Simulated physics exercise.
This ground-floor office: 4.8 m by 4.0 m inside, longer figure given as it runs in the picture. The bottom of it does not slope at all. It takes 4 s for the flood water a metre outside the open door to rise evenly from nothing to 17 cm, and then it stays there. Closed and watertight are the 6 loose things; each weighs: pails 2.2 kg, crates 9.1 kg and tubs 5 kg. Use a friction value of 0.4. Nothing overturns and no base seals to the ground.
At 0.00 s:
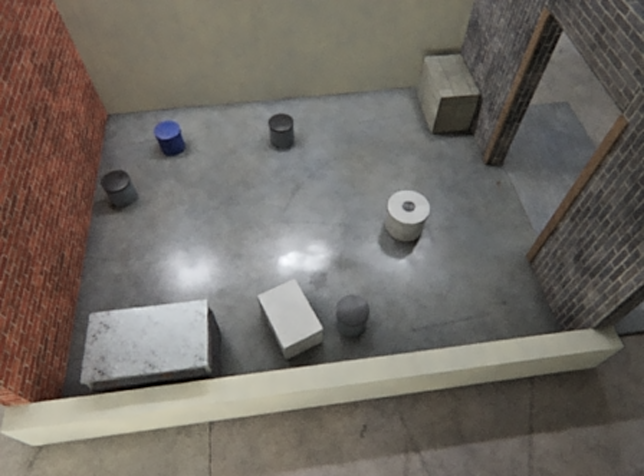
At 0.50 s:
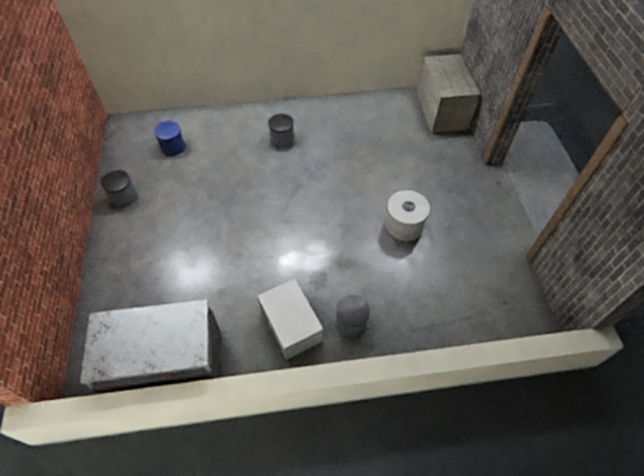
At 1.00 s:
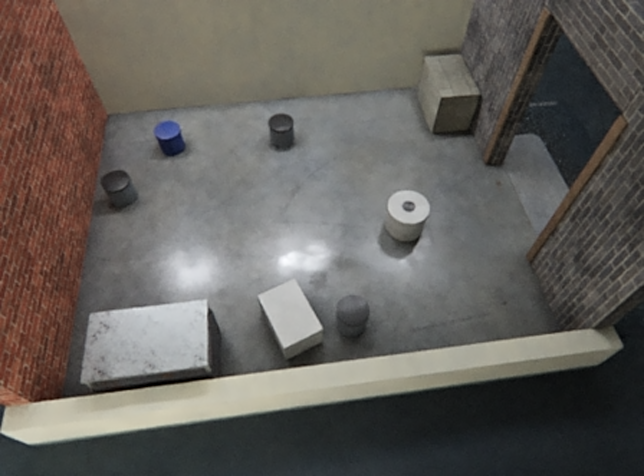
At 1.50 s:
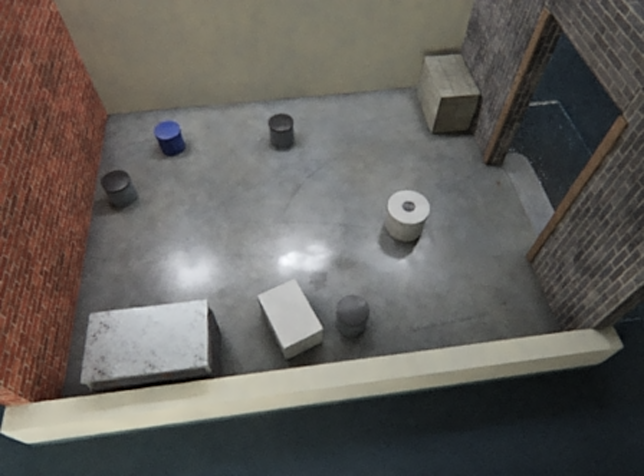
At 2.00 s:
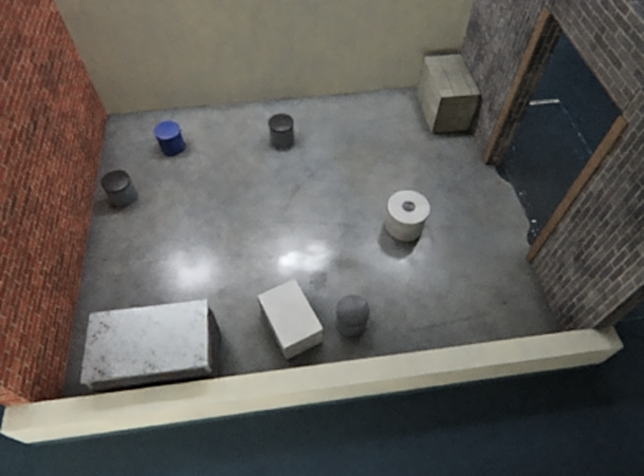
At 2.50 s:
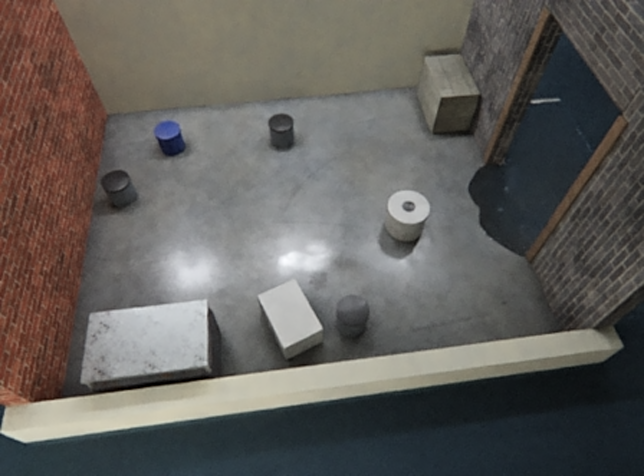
A grey-floored room stood still with its blue pail, tubs and blocks while dark water covered the ground outside, crept through the doorway on the right, and spread a little way onto the floor.
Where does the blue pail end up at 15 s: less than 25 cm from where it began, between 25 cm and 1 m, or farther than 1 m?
It'll show a moderate shift.
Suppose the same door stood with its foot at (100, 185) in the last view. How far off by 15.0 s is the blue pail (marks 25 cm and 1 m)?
Well, the blue pail ends up distant in that setup.
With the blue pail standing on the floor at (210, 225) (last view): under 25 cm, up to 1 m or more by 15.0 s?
Looks like it is swept a long way.
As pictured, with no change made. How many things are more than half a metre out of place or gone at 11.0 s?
Tally at that time: 6.
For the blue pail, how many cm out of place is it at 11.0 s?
About 80 cm out of place.
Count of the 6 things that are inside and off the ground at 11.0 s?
At that time the total is 6.
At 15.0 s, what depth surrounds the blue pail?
About 11 cm.
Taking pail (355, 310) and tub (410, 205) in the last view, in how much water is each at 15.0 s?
Around 7 cm and 10 cm.
After 3.5 s the blue pail is near (167, 130), 0.0 m from its start, aground; 0 afloat.
After 6.8 s the blue pail is near (153, 126), 0.2 m from its start, aground; 2 afloat.
After 11.0 s the blue pail is near (111, 108), 0.8 m from its start, afloat; 6 afloat.
After 15.0 s the blue pail is near (146, 96), 0.6 m from its start, afloat; 6 afloat.
